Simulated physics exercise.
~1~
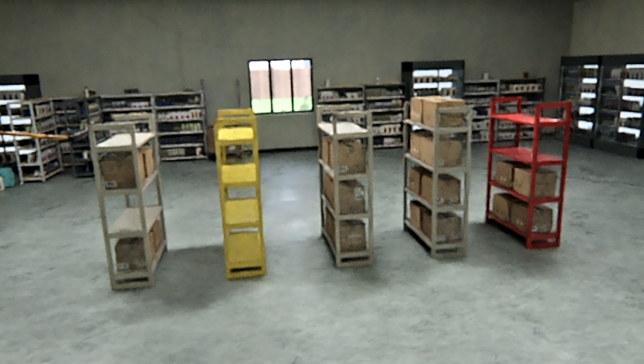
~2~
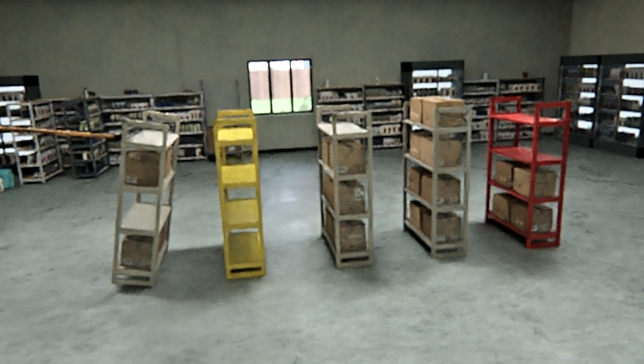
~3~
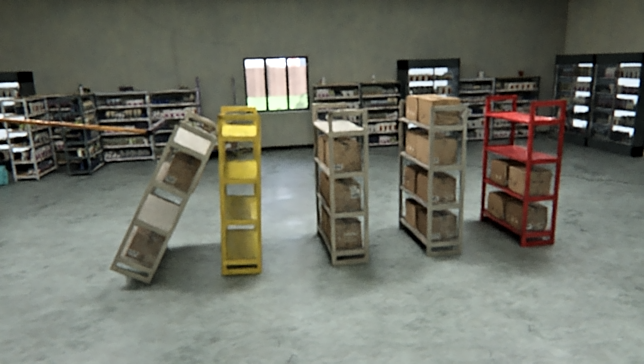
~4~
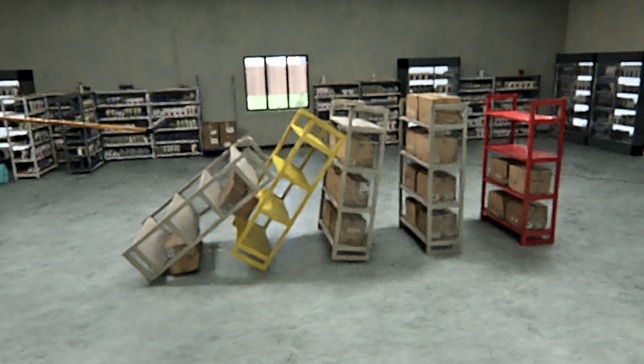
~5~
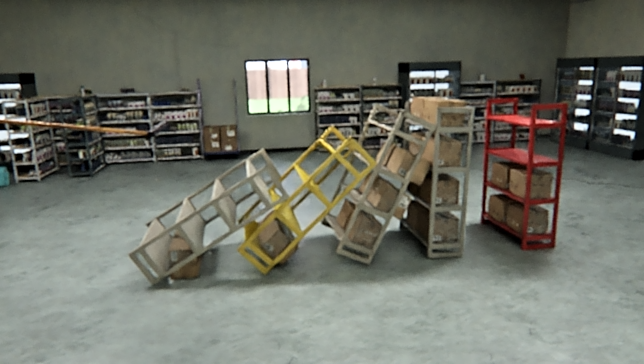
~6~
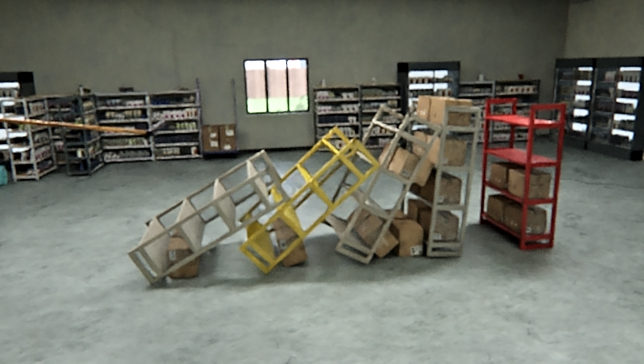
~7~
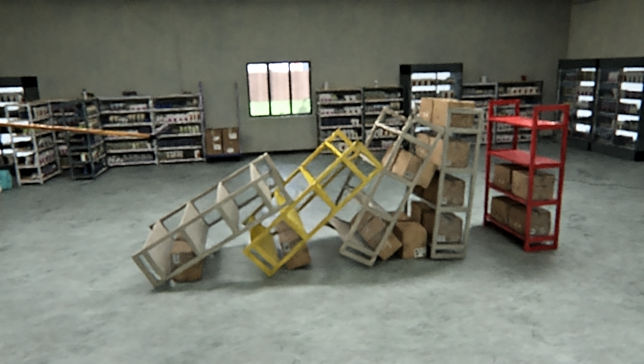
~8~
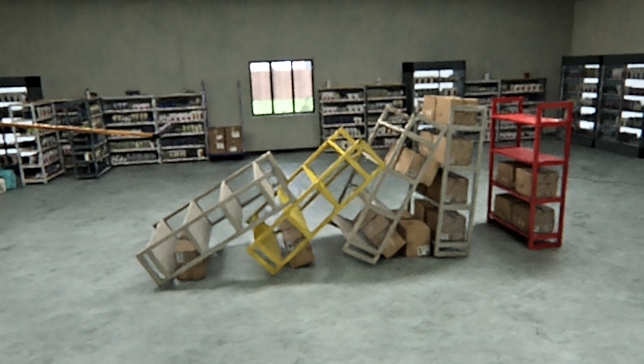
Three shelving racks tip rightward in turn and lean, while the last two stay standing.
